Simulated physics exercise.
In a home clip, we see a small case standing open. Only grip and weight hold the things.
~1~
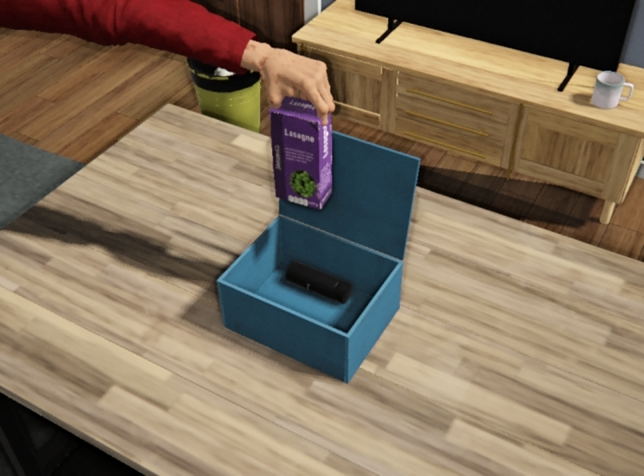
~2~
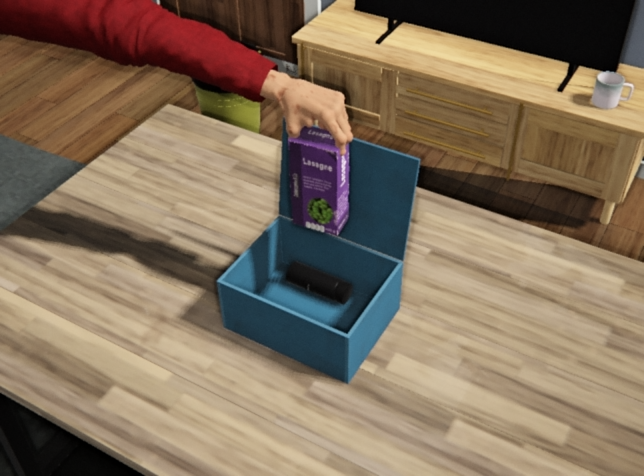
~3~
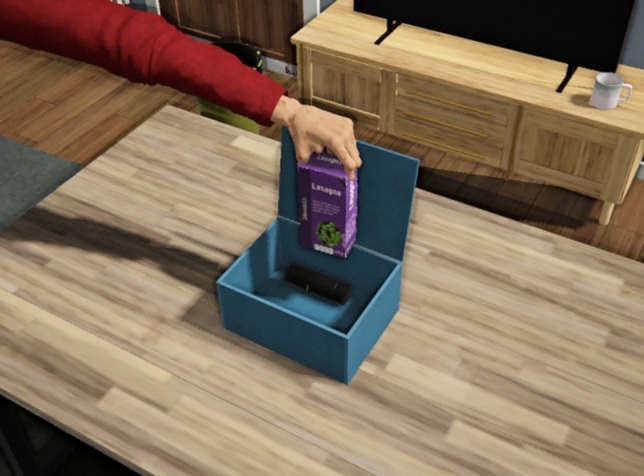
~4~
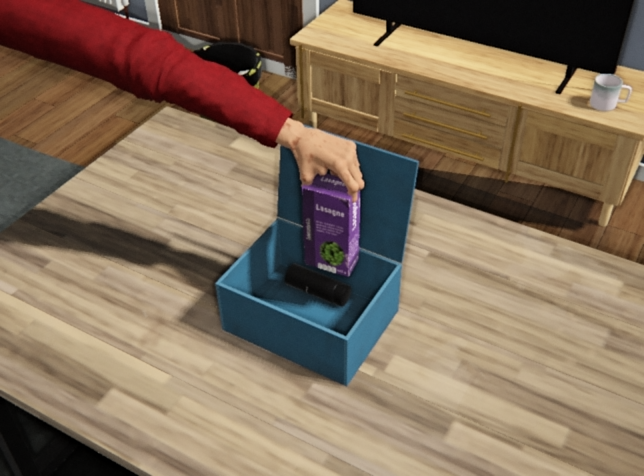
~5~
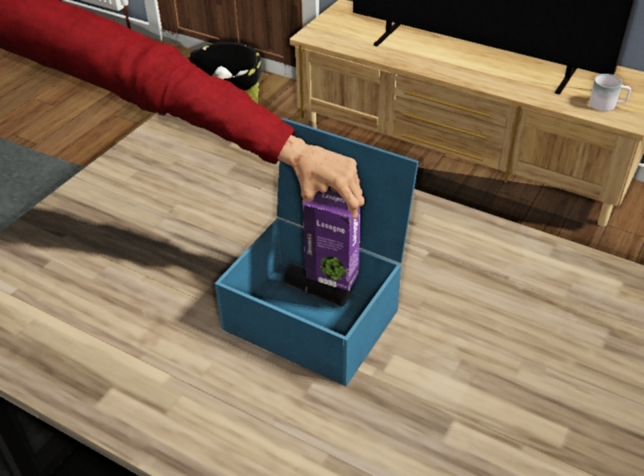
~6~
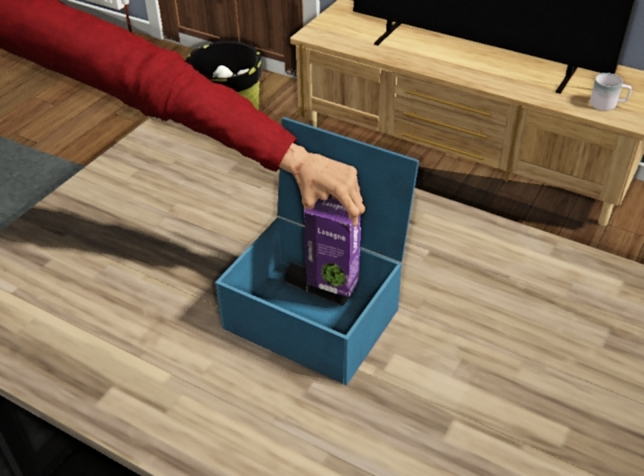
To begin with, a hand in a red sleeve holds a purple lasagne packet above an open blue box on a wooden table, with a black cylindrical object lying inside. The hand lowers the packet, shifting it slightly right, until its lower part is inside the box, still gripped.
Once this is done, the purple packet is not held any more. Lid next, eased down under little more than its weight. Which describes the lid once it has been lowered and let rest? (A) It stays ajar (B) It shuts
Option A: It stays ajar.
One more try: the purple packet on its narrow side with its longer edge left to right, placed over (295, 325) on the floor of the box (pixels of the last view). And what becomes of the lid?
Then the lid does shut, as it turns out.
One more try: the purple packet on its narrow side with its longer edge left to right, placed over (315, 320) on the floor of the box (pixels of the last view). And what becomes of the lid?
After that, the lid lies down snugly.
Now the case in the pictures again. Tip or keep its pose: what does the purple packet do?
As it turns out, the purple packet changes its angle.
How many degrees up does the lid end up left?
The lid sits around 16° above the rim.
Then, 0.70 s past the last view, purple packet rocked 50° from its first pose near (312, 294).
Then, 1.30 s past the last view, lid 78° above the rim; purple packet rocked 49° from its first pose near (312, 295).
Then, 1.70 s past the last view, lid 50° above the rim; purple packet rocked 49° from its first pose near (312, 295).
Then, 1.90 s past the last view, lid 32° above the rim; purple packet rocked 49° from its first pose near (312, 295).
Finally, lid 17° above the rim; down or leaning hard in the box, purple packet; black shaker still in place. Final places as the last picture's camera would see them, purple packet near (312, 295).
